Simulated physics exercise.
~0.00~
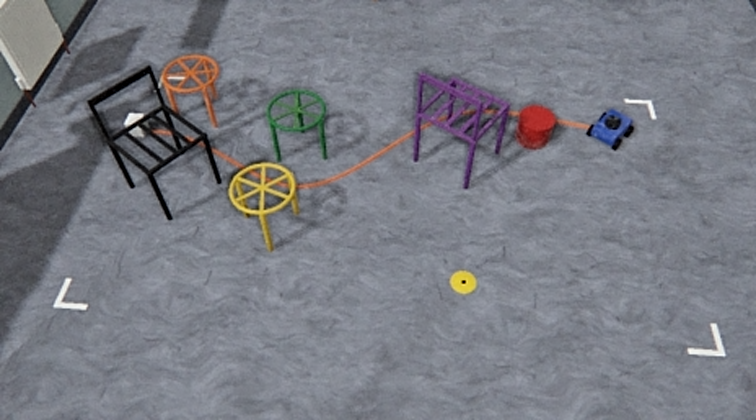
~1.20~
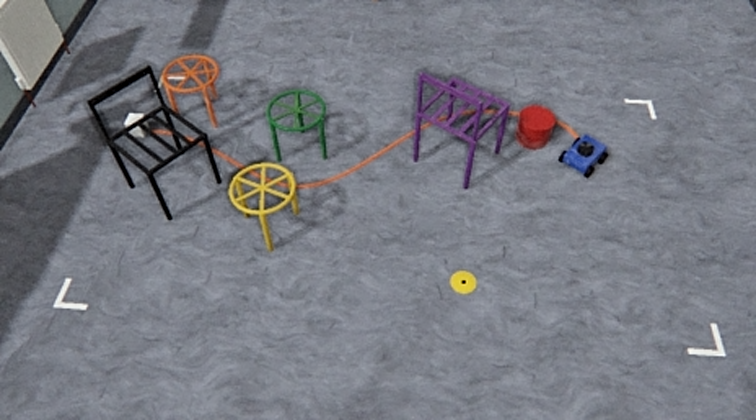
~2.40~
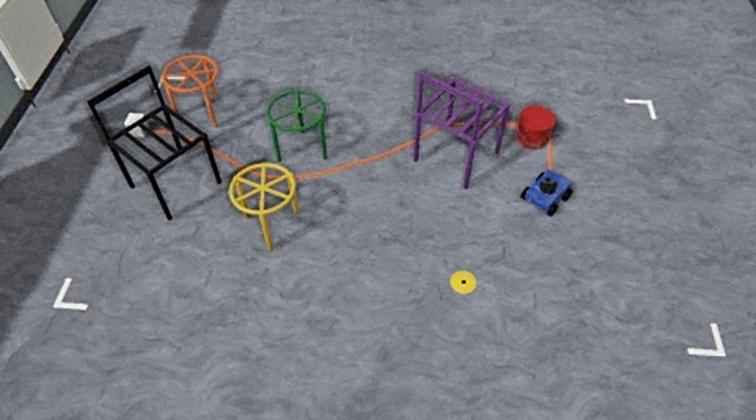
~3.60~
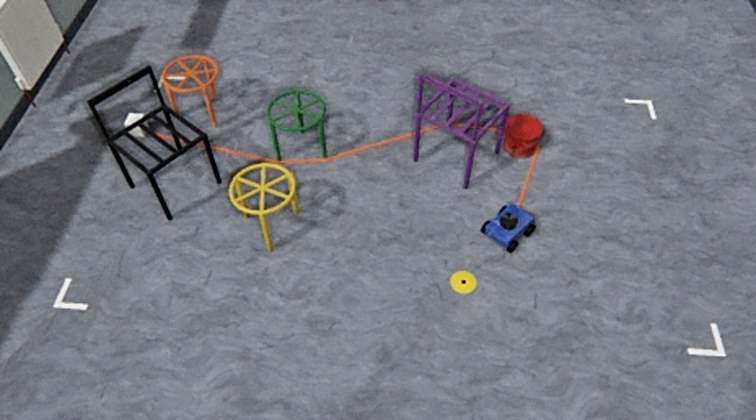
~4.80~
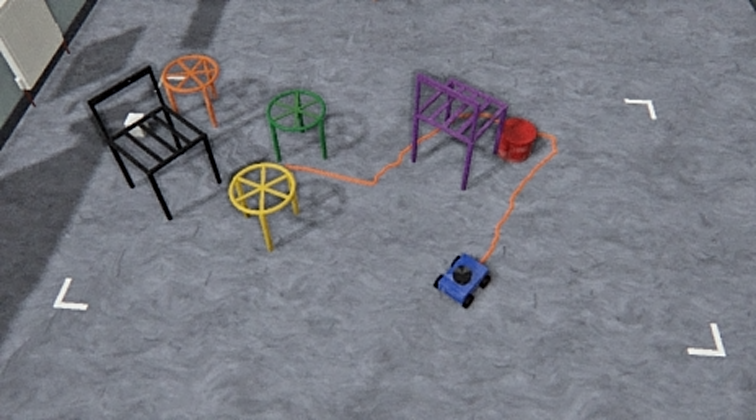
A little blue cart drove slowly down and to the left onto a yellow mark, pulling an orange cord that wound past chairs and stools; the cord tightened against a red bucket, shifted it slightly, and finally came loose at its far end.
